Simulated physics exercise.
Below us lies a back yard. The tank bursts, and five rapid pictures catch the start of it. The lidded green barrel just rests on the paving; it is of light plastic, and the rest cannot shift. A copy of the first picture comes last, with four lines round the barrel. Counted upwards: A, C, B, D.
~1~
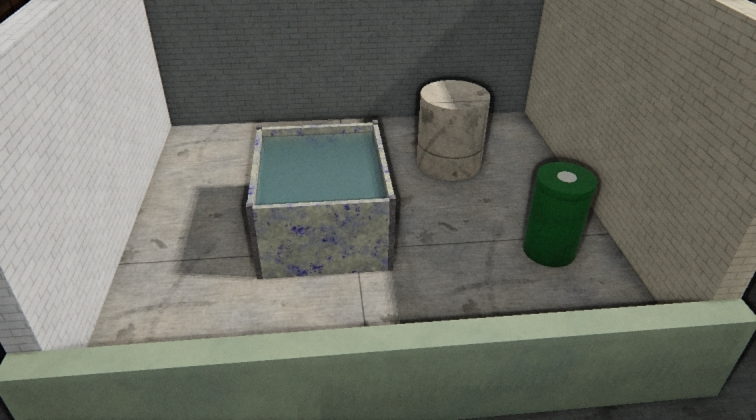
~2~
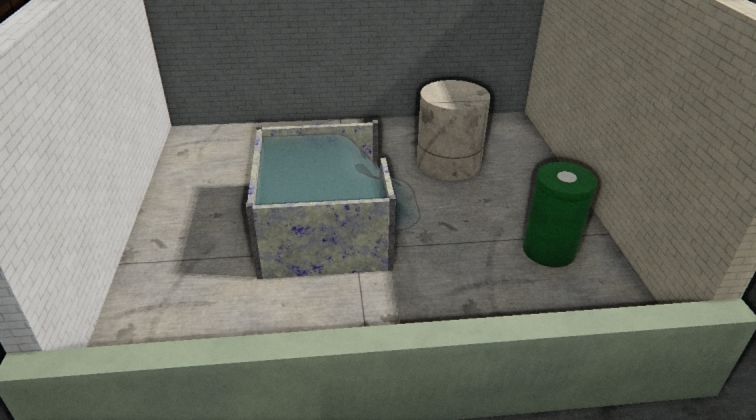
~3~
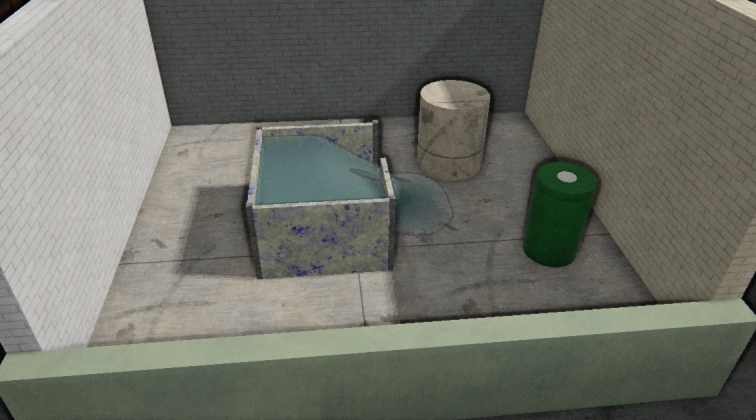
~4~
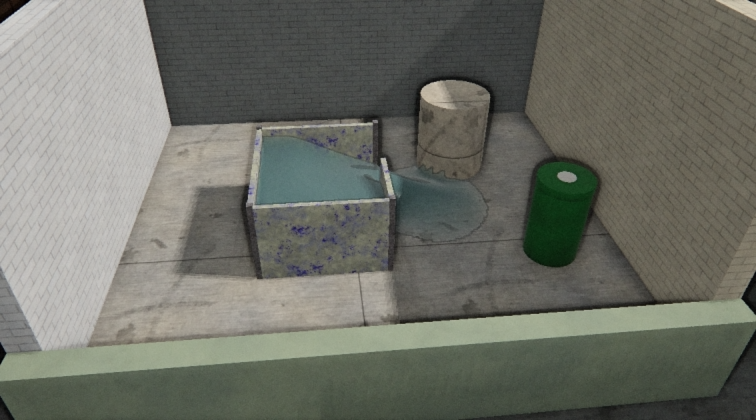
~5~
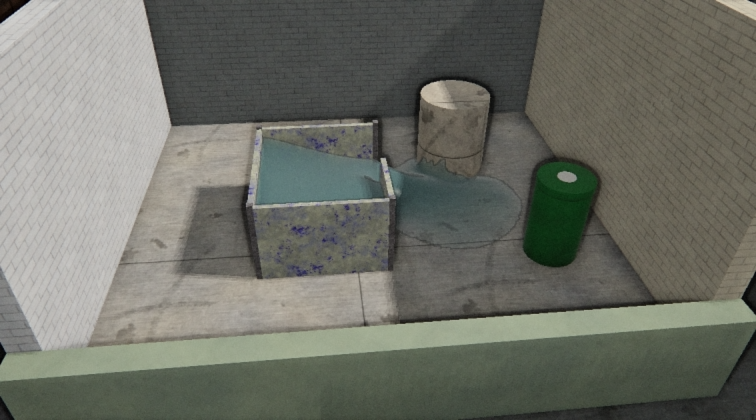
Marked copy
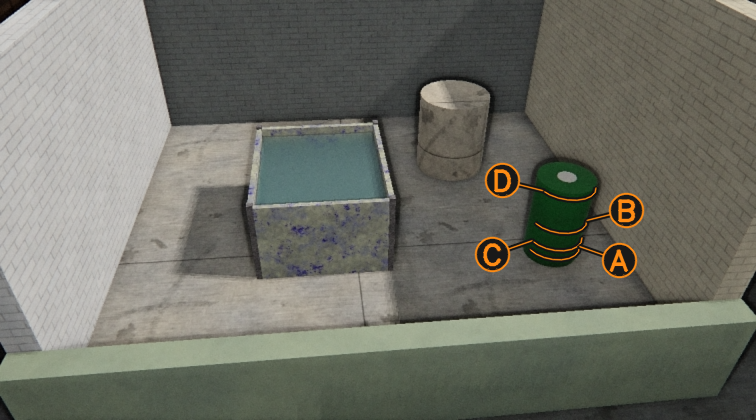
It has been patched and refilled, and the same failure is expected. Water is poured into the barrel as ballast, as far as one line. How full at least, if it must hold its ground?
I would pick level C.
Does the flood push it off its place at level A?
Yes.
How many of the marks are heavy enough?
Three of them.
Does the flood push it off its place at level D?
No, not at all.
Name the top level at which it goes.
That would be A.
In orange, A at (561, 259); B at (568, 233); C at (563, 250); D at (577, 200); from the bottom up A, C, B, D.
With A, it is pushed about twice its own width away.
With B, it does not move.
With C, it does not move.
With D, it does not move.
